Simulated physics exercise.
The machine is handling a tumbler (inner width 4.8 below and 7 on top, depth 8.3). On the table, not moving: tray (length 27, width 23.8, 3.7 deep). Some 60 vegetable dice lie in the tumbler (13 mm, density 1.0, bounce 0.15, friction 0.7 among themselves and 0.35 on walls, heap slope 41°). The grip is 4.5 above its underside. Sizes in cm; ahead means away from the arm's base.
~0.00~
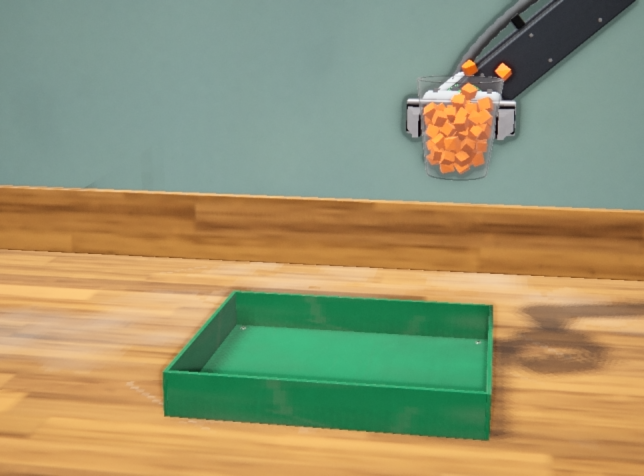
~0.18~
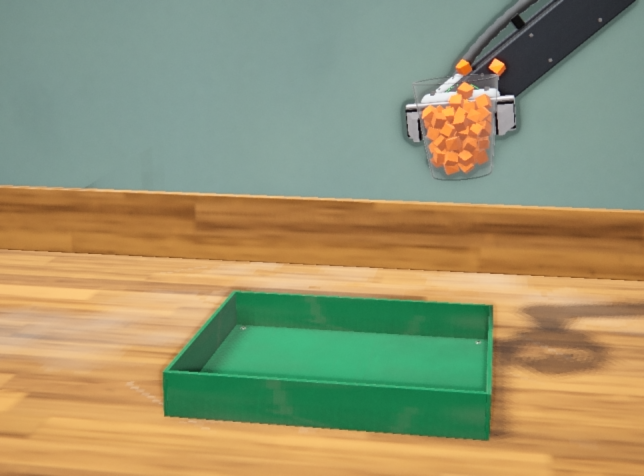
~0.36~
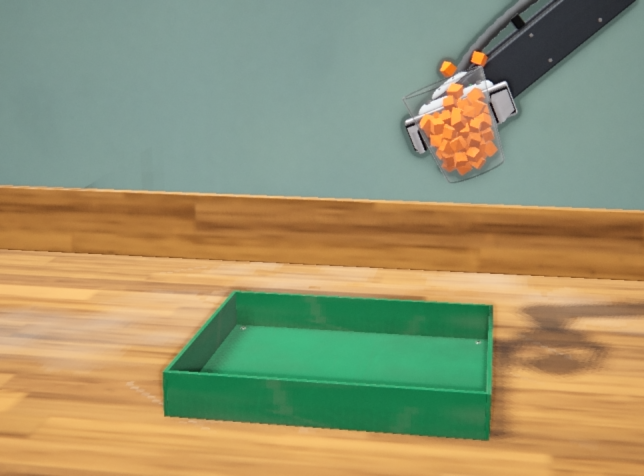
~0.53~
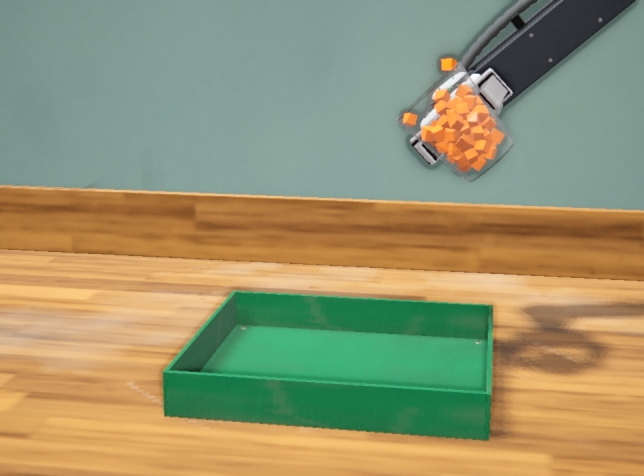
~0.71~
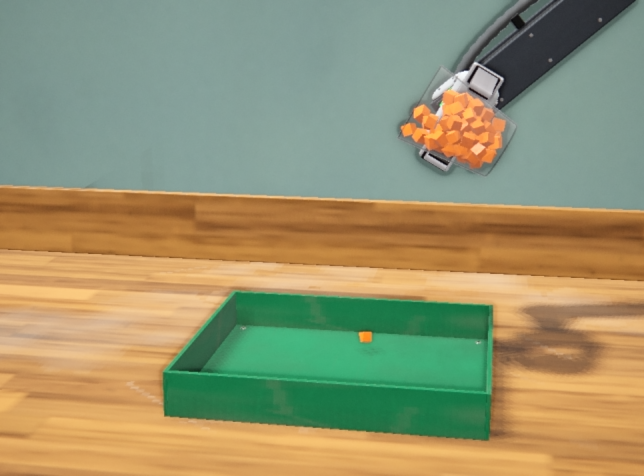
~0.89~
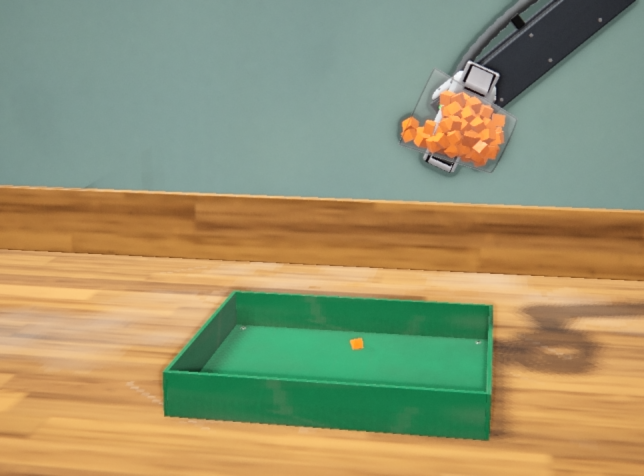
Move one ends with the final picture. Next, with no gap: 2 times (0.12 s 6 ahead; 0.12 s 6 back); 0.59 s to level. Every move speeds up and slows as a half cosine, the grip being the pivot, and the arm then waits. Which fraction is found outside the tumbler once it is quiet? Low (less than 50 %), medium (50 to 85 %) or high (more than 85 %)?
Outside the tumbler the share is medium, 50 to 85 %.
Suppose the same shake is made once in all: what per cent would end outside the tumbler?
Then about 60 per cent.
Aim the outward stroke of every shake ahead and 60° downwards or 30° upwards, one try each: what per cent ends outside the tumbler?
About 10 and 95 per cent.
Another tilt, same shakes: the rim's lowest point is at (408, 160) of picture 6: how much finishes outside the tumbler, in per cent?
About 100 per cent.
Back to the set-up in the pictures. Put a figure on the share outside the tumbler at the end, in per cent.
Some 75 per cent.
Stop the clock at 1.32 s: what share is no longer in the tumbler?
About 65 per cent by then.
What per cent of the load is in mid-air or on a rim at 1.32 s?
Some 6 per cent.
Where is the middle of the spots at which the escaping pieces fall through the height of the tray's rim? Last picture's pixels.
Near (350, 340).
After 1.32 s, tilted 67° forward, highest piece 25 above the table; 36 in the tray, 23 in the tumbler, 1 on the table or floor, 4 in flight or on a rim.
After 1.75 s, tilted 19° forward, highest piece 26 above the table; 48 in the tray, 15 in the tumbler, 1 on the table or floor.
After 2.16 s, level, highest piece 24 above the table; 48 in the tray, 15 in the tumbler, 1 on the table or floor.
After 3.21 s, level, highest piece 24 above the table; 48 in the tray, 15 in the tumbler, 1 on the table or floor.
At rest, 48 in the tray, 15 in the tumbler, 1 on the table or floor. That is 77 % outside the tumbler.
